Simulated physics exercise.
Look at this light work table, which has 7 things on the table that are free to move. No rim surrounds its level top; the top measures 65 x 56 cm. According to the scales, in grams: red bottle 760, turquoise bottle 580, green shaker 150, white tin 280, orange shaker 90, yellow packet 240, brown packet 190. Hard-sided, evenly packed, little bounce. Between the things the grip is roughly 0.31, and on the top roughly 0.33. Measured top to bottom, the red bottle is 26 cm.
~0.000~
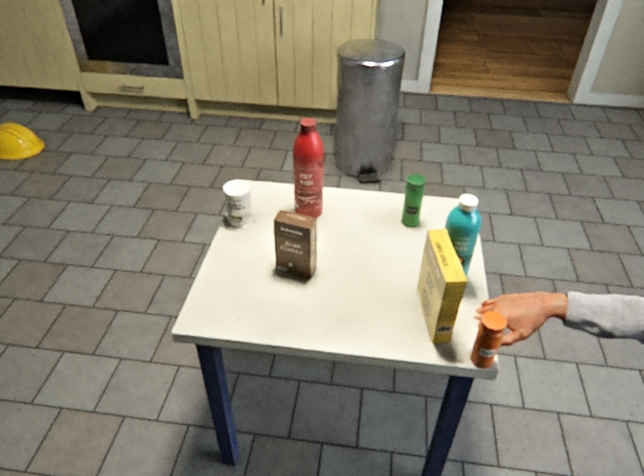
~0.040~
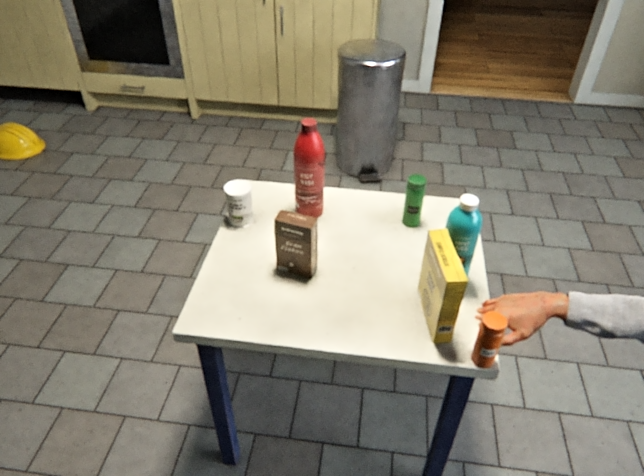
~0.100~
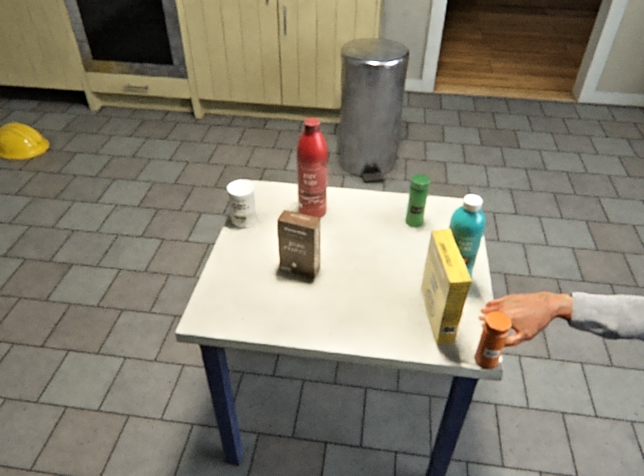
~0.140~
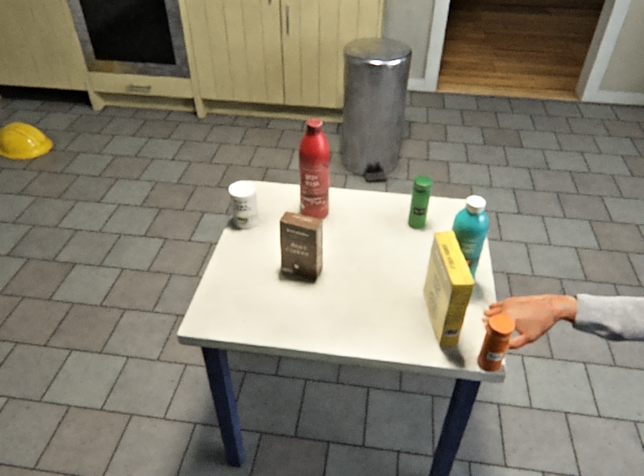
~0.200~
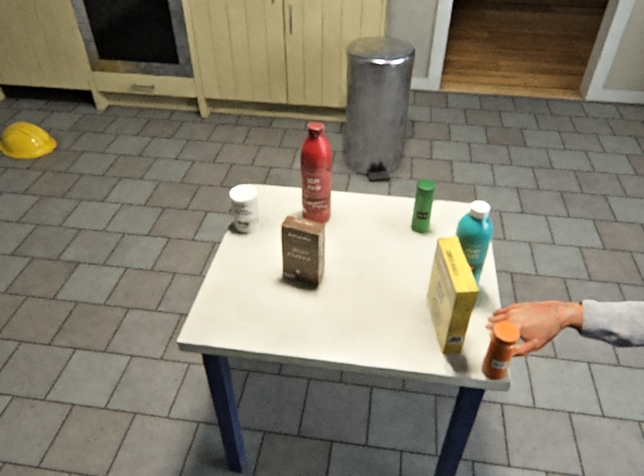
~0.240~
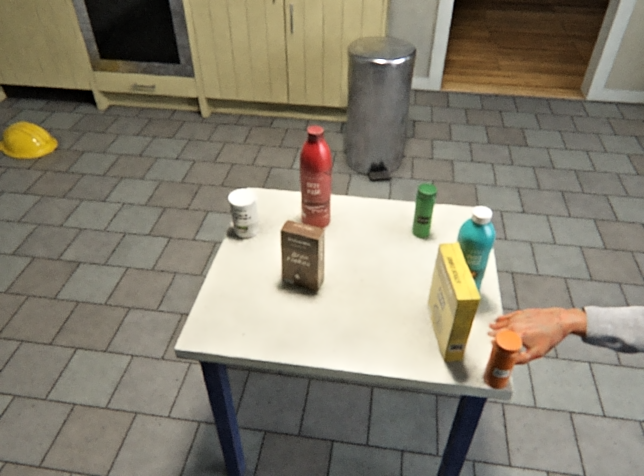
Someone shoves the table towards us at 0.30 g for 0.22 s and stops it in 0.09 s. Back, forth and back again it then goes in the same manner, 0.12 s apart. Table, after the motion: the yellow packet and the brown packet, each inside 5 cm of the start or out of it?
Yellow packet inside; brown packet outside.
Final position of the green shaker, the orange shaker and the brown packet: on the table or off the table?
Final state - the green shaker stays within bounds; the orange shaker ends out of bounds; the brown packet stays within bounds.
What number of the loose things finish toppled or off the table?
4.
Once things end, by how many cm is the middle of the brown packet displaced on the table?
The shift is close to 16 cm.
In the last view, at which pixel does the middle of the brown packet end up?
Around (282, 306).
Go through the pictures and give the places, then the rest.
The first picture shows yellow packet (439, 286); brown packet (296, 245).
The second picture shows green shaker (414, 201); white tin (240, 204).
The third picture shows orange shaker (492, 341); red bottle (312, 169).
The fourth picture shows table along by 1 cm; turquoise bottle (466, 243); green shaker (420, 203).
The fifth picture shows table along by 3 cm; white tin (246, 210); orange shaker (500, 352).
The sixth picture shows table along by 5 cm; yellow packet (451, 302); brown packet (303, 256).
After 0.54 s, table along by 10 cm; orange shaker now off the table; brown packet on its side near (281, 315); yellow packet slid 4 cm near (452, 336).
After 0.84 s, brown packet on its side near (282, 306); red bottle leaning 12°.
After 1.24 s, table along by 10 cm; red bottle now off the table; brown packet on its side near (269, 353); yellow packet slid 2 cm near (452, 332).
After 1.54 s, table along by 4 cm; brown packet on its side near (274, 336); yellow packet slid 4 cm near (451, 314); green shaker on its side.
At rest (2.3 s), off the table, red bottle and orange shaker; tipped over on the table, green shaker and brown packet; the other 3 in place, give or take 5 cm. In the last view, yellow packet near (450, 284), brown packet near (282, 306).
